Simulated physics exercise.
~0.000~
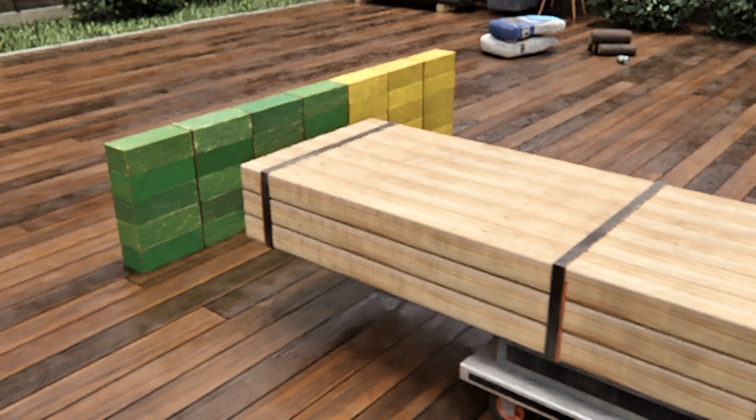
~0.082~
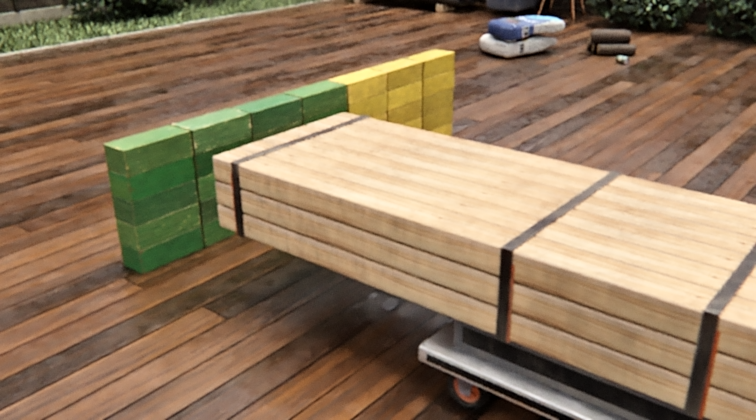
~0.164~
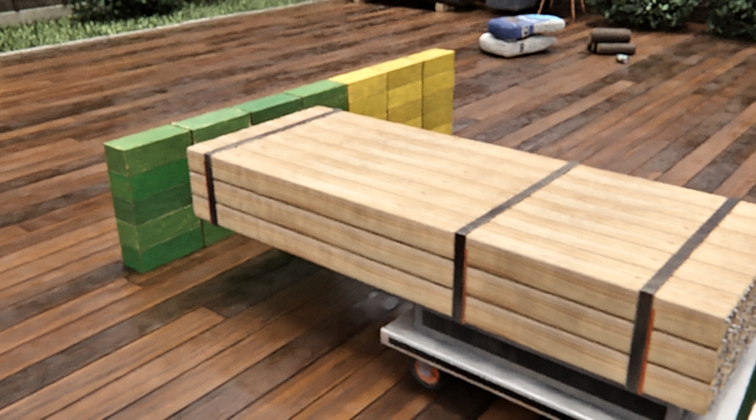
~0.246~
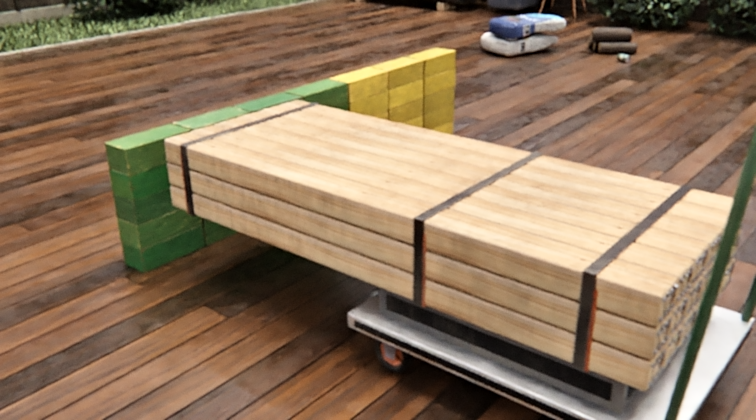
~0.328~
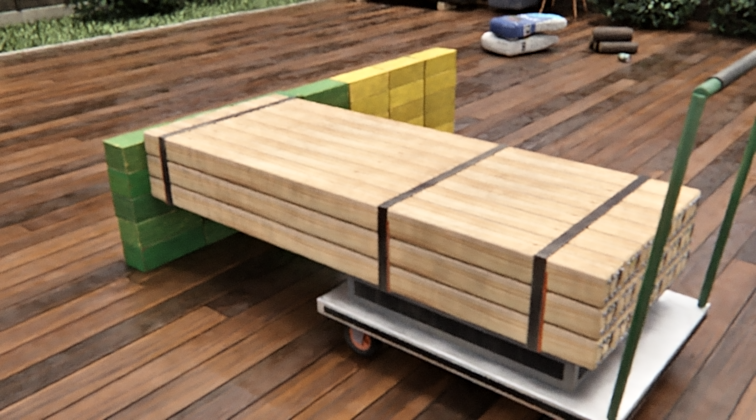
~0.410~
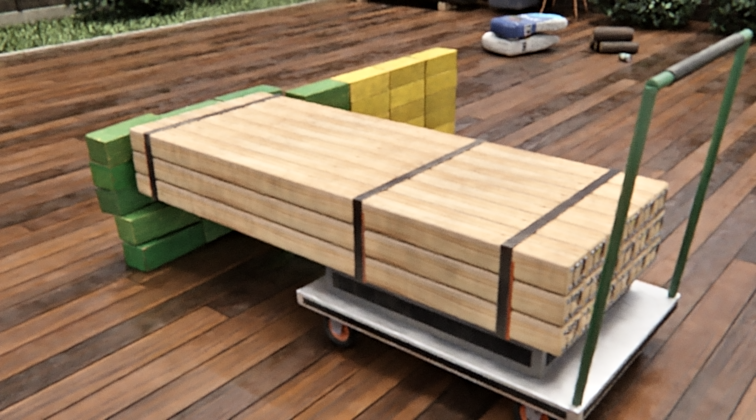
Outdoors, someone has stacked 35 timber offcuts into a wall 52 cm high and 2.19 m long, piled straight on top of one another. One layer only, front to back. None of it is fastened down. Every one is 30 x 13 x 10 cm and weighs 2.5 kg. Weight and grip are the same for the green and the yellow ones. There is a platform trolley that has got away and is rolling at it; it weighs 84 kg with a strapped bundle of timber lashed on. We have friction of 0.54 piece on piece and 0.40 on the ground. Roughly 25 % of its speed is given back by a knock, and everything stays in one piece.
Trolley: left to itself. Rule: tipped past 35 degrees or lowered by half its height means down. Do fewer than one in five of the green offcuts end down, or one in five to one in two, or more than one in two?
It is more than one in two.
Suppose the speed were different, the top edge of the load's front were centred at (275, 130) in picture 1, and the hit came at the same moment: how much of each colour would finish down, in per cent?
Down at the end: Yellow 0 per cent, green 60 per cent.
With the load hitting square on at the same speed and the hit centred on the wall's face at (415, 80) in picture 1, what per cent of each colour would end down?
That would leave yellow at 70 % and green at 0 %.
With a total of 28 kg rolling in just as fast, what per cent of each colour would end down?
For yellow it's 0, for green it's 60 in a hundred.
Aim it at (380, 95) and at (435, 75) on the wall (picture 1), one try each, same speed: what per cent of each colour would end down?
Down by colour - yellow: 50%, then 50%; green: 20%, then 0%.
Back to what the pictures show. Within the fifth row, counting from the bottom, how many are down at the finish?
The count is 3.
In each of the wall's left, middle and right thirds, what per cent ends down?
Per cent - left 80, middle 30, right 0.
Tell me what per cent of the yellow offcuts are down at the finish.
Taking the yellow group, 0 in a hundred end up down.
By 0.62 s, load 35 cm past the wall's line, still rolling; 9 of the 20 green offcuts down (9 of 35 in all colours); top green offcut tilted 29°, 22 cm lower.
By 1.34 s, load 1.09 m past the wall's line, still rolling; 12 of the 20 green offcuts down (12 of 35 in all colours); top green offcut upside down.
When it is over (2.5 s), load 1.40 m past the wall's line, stopped; 12 of the 20 green offcuts down (12 of 35 in all colours); top green offcut upside down; top yellow offcut unmoved. That is 60 per cent. In pixels of the last frame, middles, top green offcut near (134, 137), top yellow offcut near (361, 85).
